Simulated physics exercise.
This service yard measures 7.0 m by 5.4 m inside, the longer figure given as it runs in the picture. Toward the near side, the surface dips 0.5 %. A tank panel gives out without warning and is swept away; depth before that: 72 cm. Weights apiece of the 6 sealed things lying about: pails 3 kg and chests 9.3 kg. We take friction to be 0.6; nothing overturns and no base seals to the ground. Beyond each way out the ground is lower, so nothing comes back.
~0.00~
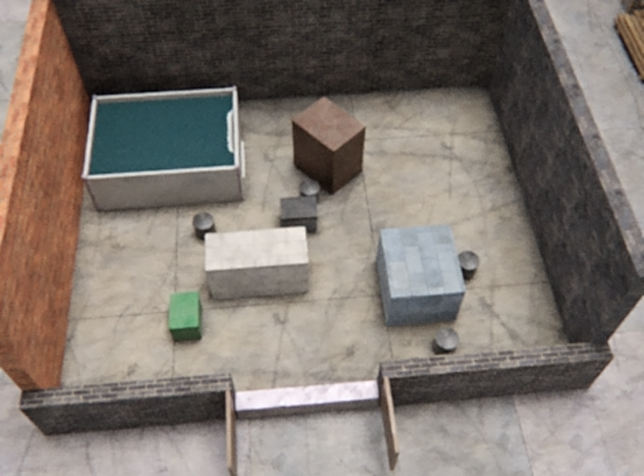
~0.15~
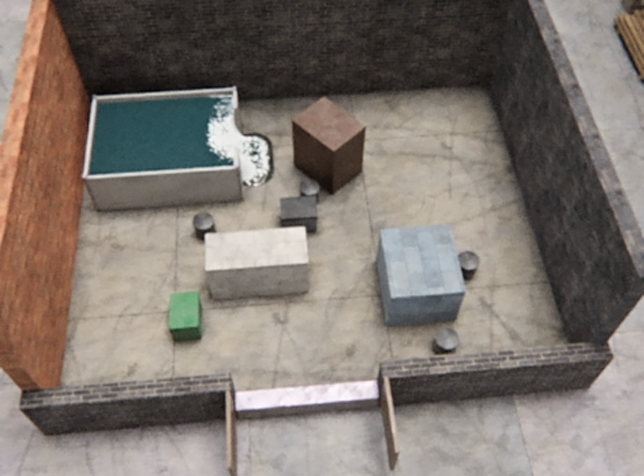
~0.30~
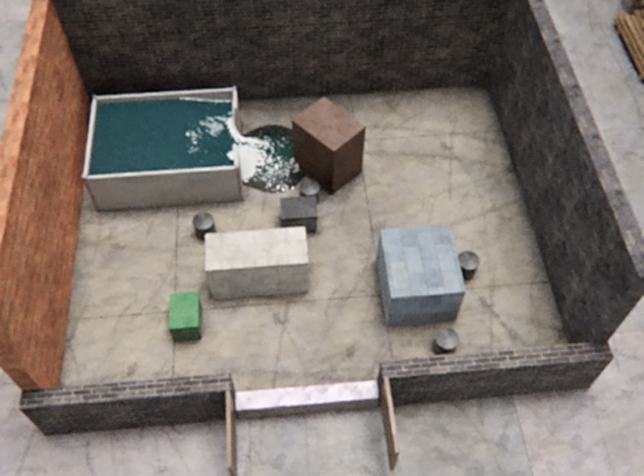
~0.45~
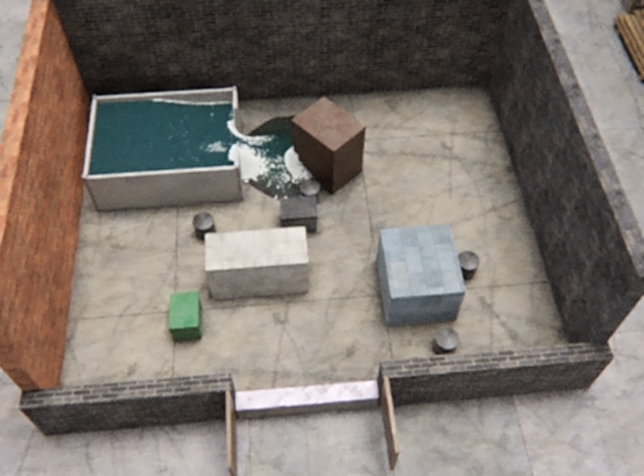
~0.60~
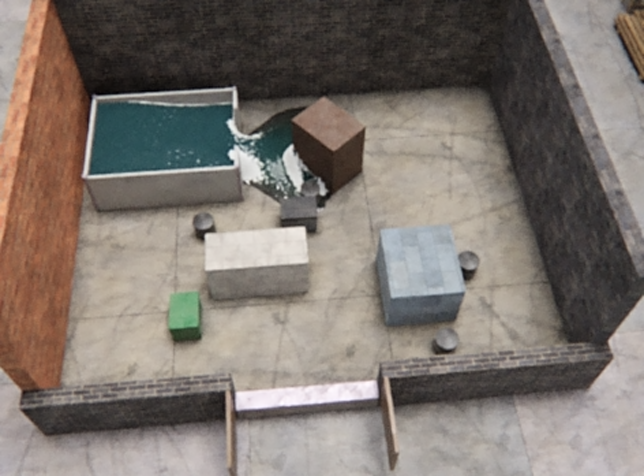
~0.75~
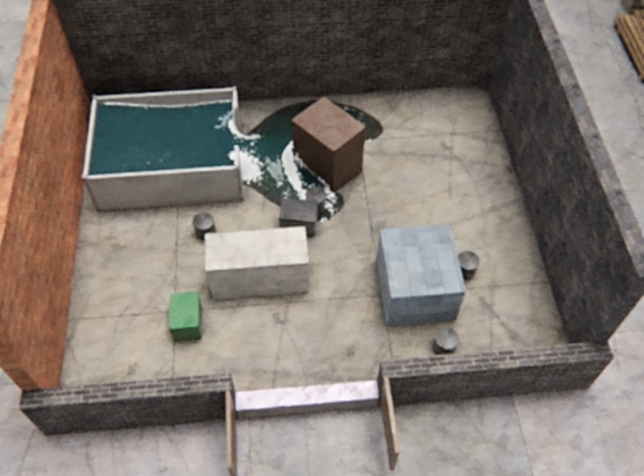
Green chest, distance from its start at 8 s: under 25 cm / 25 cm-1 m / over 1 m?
Steady.
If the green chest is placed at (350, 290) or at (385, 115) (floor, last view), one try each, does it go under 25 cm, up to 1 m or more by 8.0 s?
Swept far; swept far.
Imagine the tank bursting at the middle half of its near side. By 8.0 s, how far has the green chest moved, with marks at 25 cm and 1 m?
Outcome for the green chest: Long-distance displacement.
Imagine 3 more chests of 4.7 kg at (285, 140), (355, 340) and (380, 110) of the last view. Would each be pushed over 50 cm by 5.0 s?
Going one by one: Too far, too far, too far.
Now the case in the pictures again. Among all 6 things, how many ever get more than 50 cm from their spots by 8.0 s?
The tally stands at 4.
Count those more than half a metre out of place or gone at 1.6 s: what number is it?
1 in all.
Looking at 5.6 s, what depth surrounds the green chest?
About 0 cm.
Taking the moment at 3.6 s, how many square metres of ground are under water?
I'd put it close to 24 m2.
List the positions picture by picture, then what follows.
In the first picture, the green chest at (184, 310) rests on the ground; 3.4 m2 under water; 0 of 6 have shifted.
In the second picture, the green chest at (184, 310), on the bottom; water covers 3.9 m2; 0 of 6 have shifted.
In the third picture, the green chest at (184, 310), on the bottom; water covers 4.7 m2; 0 of 6 have shifted.
In the fourth picture, the green chest at (184, 310) rests on the ground; 5.3 m2 under water; 0 of 6 have shifted.
In the fifth picture, the green chest at (184, 310), on the bottom; 5.8 m2 under water; 0 of 6 have shifted.
In the sixth picture, the green chest at (184, 310) rests on the ground; water covers 6.7 m2; 1 of 6 have shifted.
After 1.6 s the green chest is near (184, 310), 0.0 m from its start, aground; 0 of 6 are out; 1 afloat.
After 3.6 s the green chest is near (184, 310), 0.0 m from its start, aground; 1 of 6 are out; 0 afloat.
After 5.6 s the green chest is near (184, 310), 0.0 m from its start, aground; 1 of 6 are out; 2 afloat.
After 8.0 s the green chest is near (184, 310), 0.0 m from its start, aground; 2 of 6 are out; 1 afloat.
